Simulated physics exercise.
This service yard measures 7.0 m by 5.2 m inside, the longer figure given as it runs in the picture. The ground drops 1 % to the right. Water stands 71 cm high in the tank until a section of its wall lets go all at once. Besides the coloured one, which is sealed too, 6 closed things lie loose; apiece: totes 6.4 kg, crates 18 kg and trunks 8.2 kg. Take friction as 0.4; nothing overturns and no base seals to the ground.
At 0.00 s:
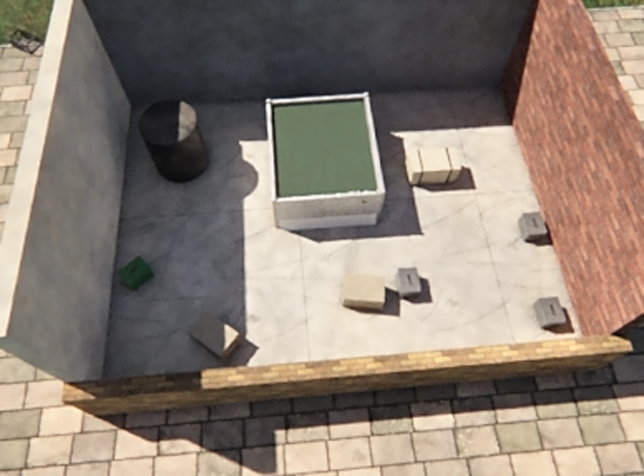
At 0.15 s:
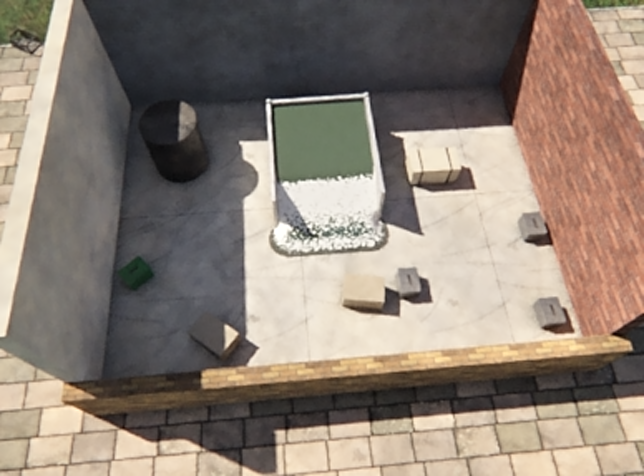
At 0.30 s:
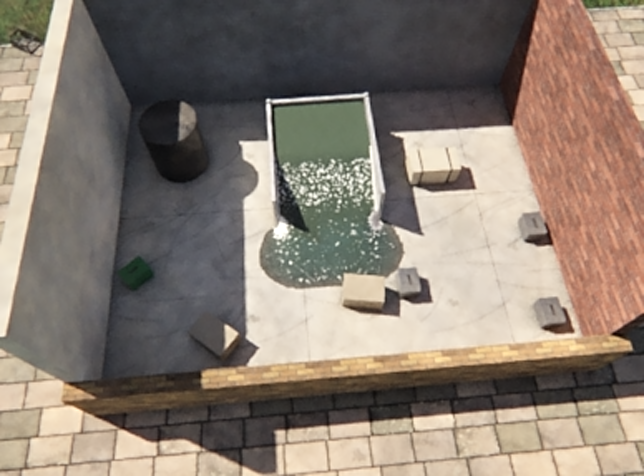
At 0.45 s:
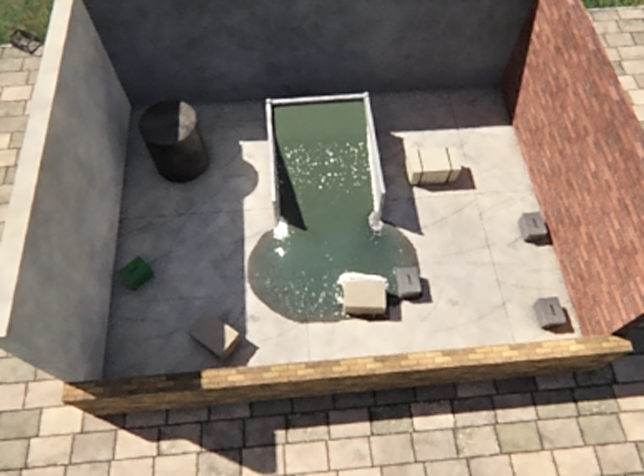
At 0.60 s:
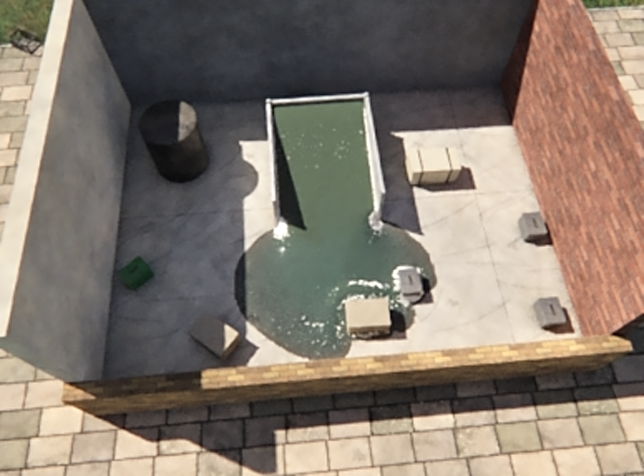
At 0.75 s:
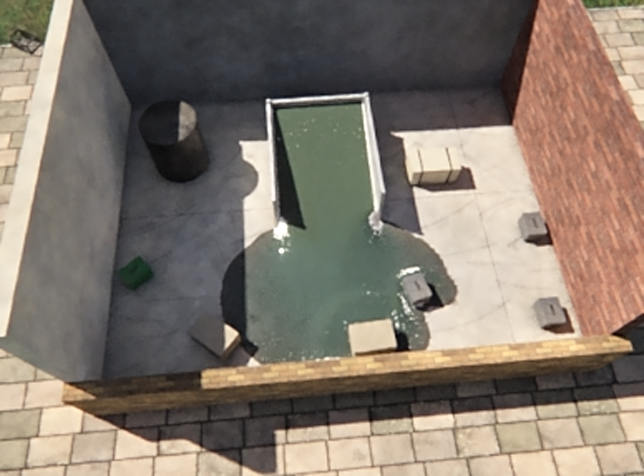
A walled service yard with a pale floor, grey walls at the back and left, and red brick at the right is seen from a fixed, high viewpoint. A dark barrel stands at back left near a green-topped white tank, with a small green tote at left and tan and grey boxes scattered around. Green water pours from the tank's front, spreads toward the low front wall, and shifts a tan box, then a small grey one.
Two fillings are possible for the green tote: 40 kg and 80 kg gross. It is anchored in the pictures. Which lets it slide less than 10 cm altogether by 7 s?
For it, only the larger load is enough.
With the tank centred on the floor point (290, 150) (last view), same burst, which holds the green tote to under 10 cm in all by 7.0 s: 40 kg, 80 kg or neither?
Then only the higher weight holds it.
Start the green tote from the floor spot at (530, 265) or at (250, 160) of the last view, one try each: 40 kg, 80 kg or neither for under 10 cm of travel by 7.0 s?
In that order: It takes the larger; either load holds.
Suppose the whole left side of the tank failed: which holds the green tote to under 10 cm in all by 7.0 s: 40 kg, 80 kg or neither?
In that case neither weight holds it.
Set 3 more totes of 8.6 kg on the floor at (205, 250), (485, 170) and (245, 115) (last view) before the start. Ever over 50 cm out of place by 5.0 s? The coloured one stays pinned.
In that order: More, more, under.
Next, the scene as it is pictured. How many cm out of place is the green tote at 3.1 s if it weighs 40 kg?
About 10 cm.
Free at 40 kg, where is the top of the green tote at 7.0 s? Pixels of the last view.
Around (145, 233).
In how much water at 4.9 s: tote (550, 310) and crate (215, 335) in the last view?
Roughly 4 and 15 cm.
After 1.4 s the green tote would be 0 cm from its start with 40 kg and 0 cm from its start with 80 kg; 0 cm of water round it then.
After 3.1 s the green tote would be 13 cm from its start with 40 kg and 2 cm from its start with 80 kg; 13 cm of water round it then.
After 4.9 s the green tote would be 65 cm from its start with 40 kg and 2 cm from its start with 80 kg; 7 cm of water round it then.
After 7.0 s the green tote would be 65 cm from its start with 40 kg and 2 cm from its start with 80 kg; 3 cm of water round it then.
